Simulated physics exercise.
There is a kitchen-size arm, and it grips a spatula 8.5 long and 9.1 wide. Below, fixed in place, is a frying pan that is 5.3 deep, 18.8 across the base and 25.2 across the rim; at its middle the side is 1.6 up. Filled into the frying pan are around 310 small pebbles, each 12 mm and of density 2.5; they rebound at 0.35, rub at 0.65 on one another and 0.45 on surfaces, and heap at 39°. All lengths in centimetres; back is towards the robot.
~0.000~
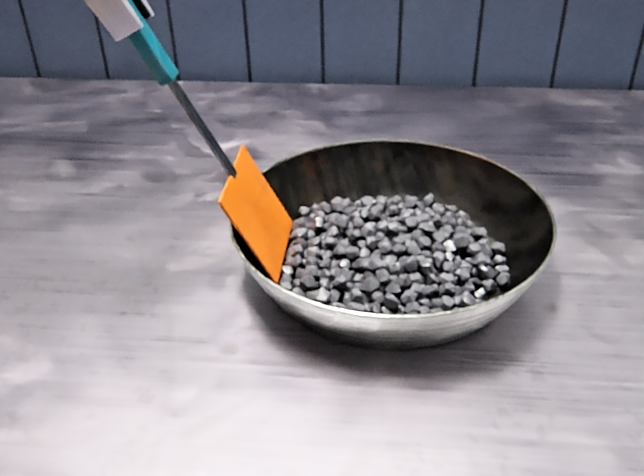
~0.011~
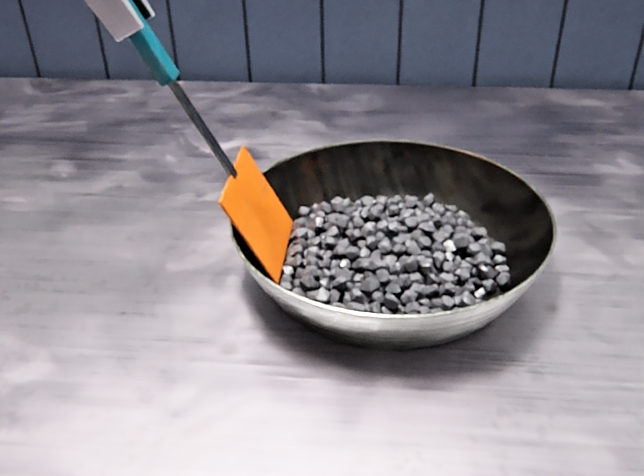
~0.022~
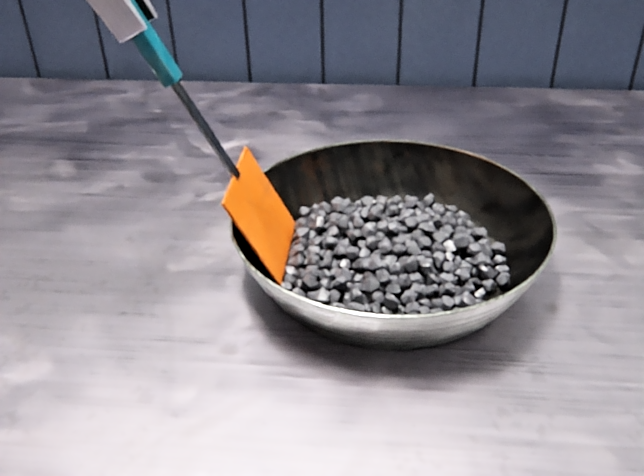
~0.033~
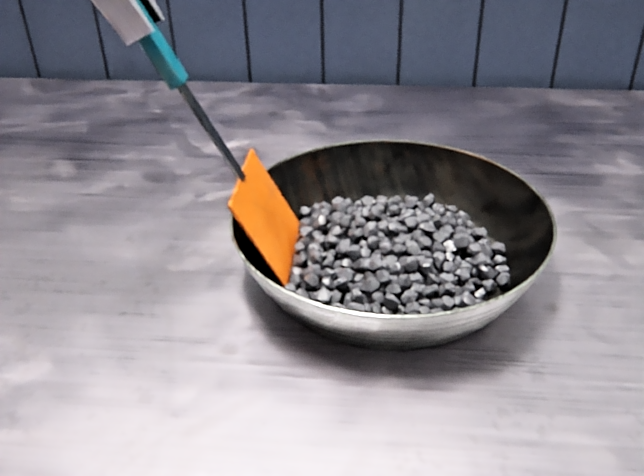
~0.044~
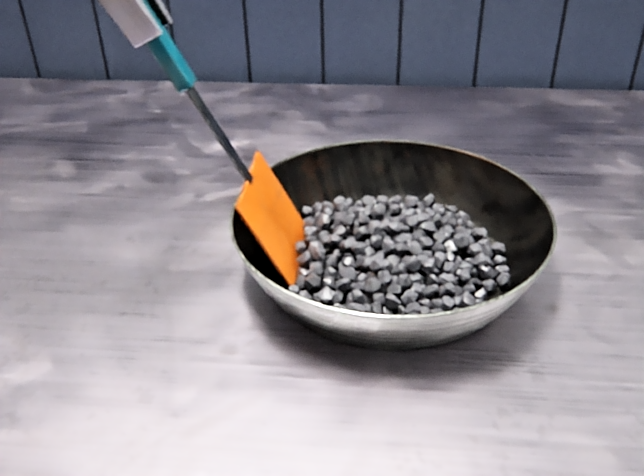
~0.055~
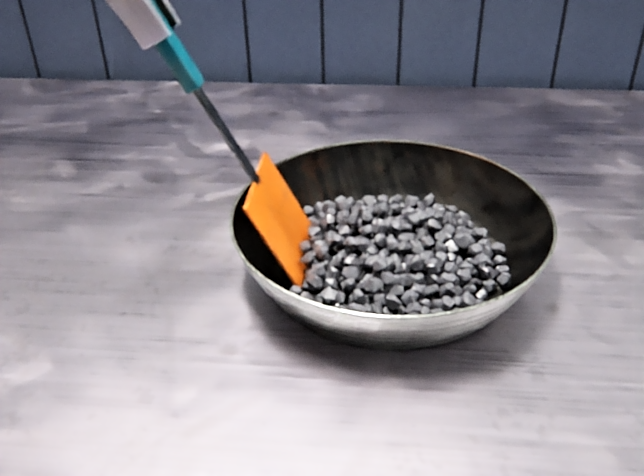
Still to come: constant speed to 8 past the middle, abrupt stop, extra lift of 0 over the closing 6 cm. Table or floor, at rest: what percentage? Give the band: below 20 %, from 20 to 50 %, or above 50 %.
Below 20 %.
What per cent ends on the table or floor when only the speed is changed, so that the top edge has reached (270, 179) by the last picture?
My guess is around 15 percent.
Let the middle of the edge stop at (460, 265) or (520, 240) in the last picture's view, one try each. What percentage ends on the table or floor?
The two tries give near 5 and near 45 in a hundred.
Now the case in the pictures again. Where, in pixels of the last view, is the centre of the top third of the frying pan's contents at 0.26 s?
Near pixel (499, 234).
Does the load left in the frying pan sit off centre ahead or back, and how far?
5.5 cm ahead.
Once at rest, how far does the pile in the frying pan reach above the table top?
It reaches around 6.5 cm.
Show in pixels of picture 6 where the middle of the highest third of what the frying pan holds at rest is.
(508, 227).
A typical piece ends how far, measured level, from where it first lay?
Some 6 centimetres.
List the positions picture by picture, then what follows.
The first frame shows spatula top edge at (231, 172), sloping 63°; upper third of the load around (393, 249), from x 285 to 500, top at y 200; 311 in the frying pan.
The second frame shows spatula top edge at (232, 172), sloping 63°; upper third of the load around (393, 249), from x 285 to 500, top at y 200.
The third frame shows spatula top edge at (235, 173), sloping 63°; upper third of the load around (393, 250), from x 285 to 500, top at y 200.
The fourth frame shows spatula top edge at (241, 175), sloping 63°; upper third of the load around (391, 250), from x 290 to 500, top at y 200.
The fifth frame shows spatula top edge at (248, 178), sloping 63°; upper third of the load around (384, 248), from x 295 to 500, top at y 200.
The sixth frame shows spatula top edge at (255, 179), sloping 63°; upper third of the load around (386, 248), from x 295 to 505, top at y 200; 311 in the frying pan.
By 0.16 s, sloping 63°, highest piece 5 above the table; 311 in the frying pan.
By 0.26 s, sloping 63°, highest piece 7 above the table; 311 in the frying pan.
By 0.52 s, sloping 63°, highest piece 6 above the table; 292 in the frying pan, 18 on the table or floor, 1 on the blade or in flight.
By 1.57 s, sloping 63°, highest piece 6 above the table; 292 in the frying pan, 19 on the table or floor.
Final count, 292 in the frying pan, 19 on the table or floor. That is 6 % on the table or floor.
